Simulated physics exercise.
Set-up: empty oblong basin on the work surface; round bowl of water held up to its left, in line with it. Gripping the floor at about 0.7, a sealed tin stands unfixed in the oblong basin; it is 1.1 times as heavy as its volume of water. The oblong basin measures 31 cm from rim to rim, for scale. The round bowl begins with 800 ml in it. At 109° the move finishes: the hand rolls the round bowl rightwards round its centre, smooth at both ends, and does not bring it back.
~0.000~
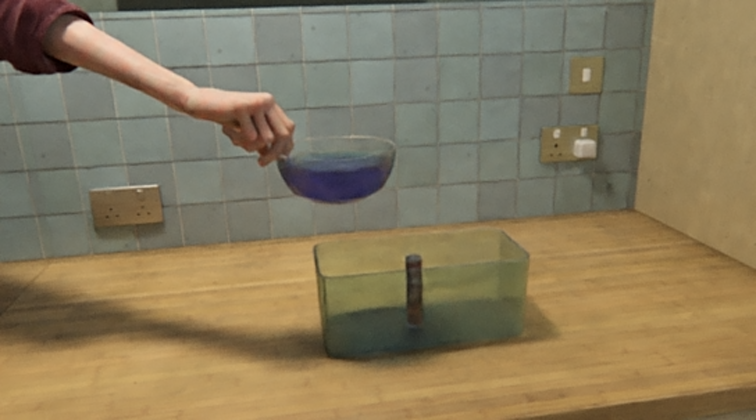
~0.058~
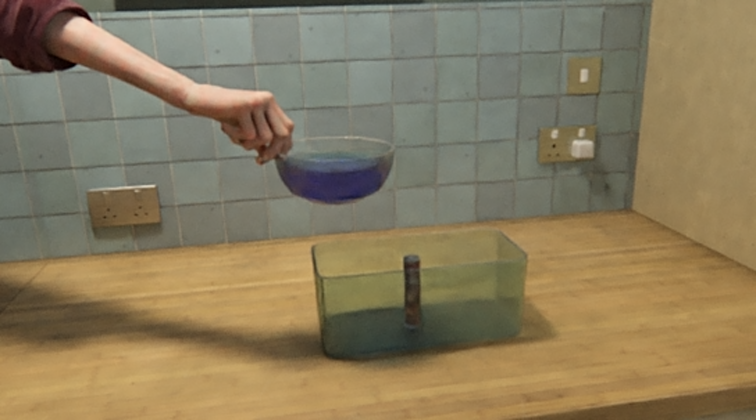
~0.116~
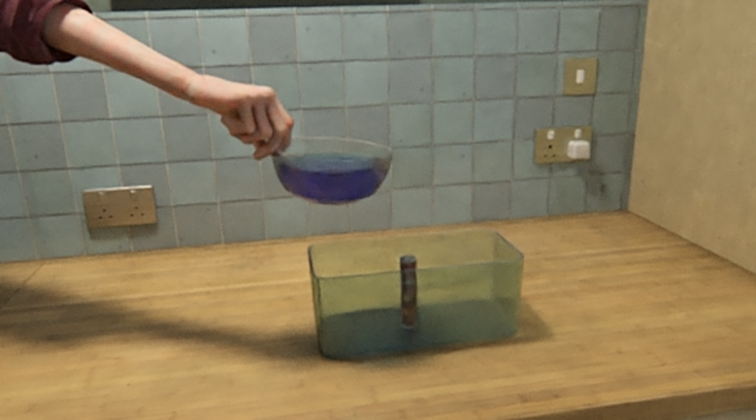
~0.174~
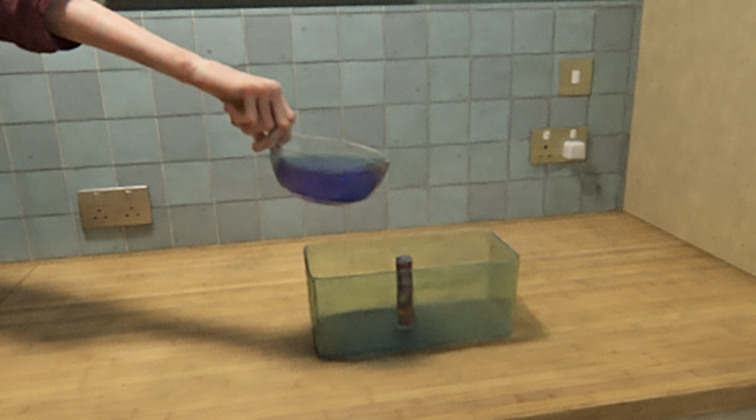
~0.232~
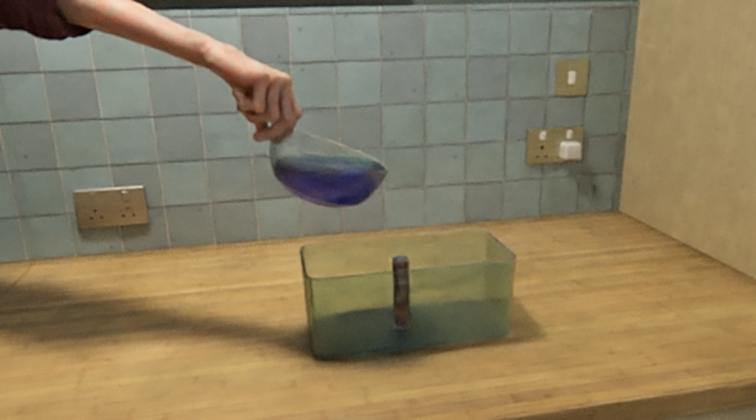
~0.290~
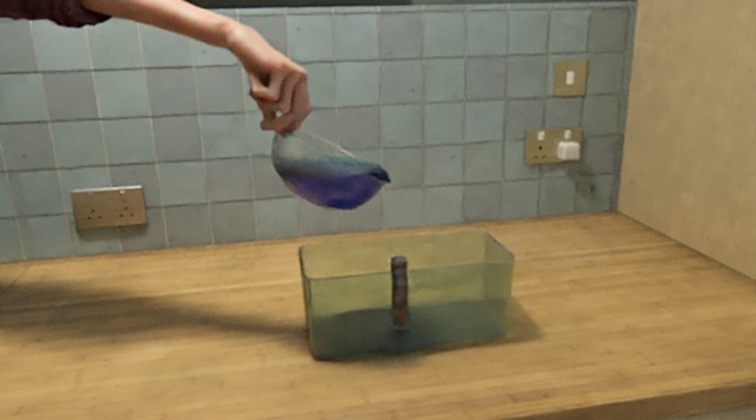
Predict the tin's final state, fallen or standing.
I predict it is standing.
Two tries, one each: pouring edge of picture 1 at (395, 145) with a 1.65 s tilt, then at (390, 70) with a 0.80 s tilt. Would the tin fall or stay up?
Run one: It does not tip. Run two: It tumbles.
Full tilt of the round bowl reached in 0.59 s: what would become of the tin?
Holds steady.
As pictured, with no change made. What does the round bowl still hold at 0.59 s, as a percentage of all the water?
I'd estimate some 14 % remains.
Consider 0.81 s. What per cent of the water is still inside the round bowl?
About 0 percent.
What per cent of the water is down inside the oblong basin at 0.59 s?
At that time the basin holds about 56 per cent of the liquid.
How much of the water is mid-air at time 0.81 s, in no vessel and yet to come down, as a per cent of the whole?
Roughly 3 per cent.
Then, 0.59 s in, the tilt is 92° and 13 per cent is still to pour; the tin stands where it began.
Then, 0.81 s in, the tilt is 109° and 0 per cent is still to pour; the tin stands where it began.
Then, 1.05 s in, the tilt is 109° and 0 per cent is still to pour; the tin stands where it began.
Then, 1.30 s in, the tilt is 109° and 0 per cent is still to pour; the tin stands where it began.
Finally, the tin stands where it began.
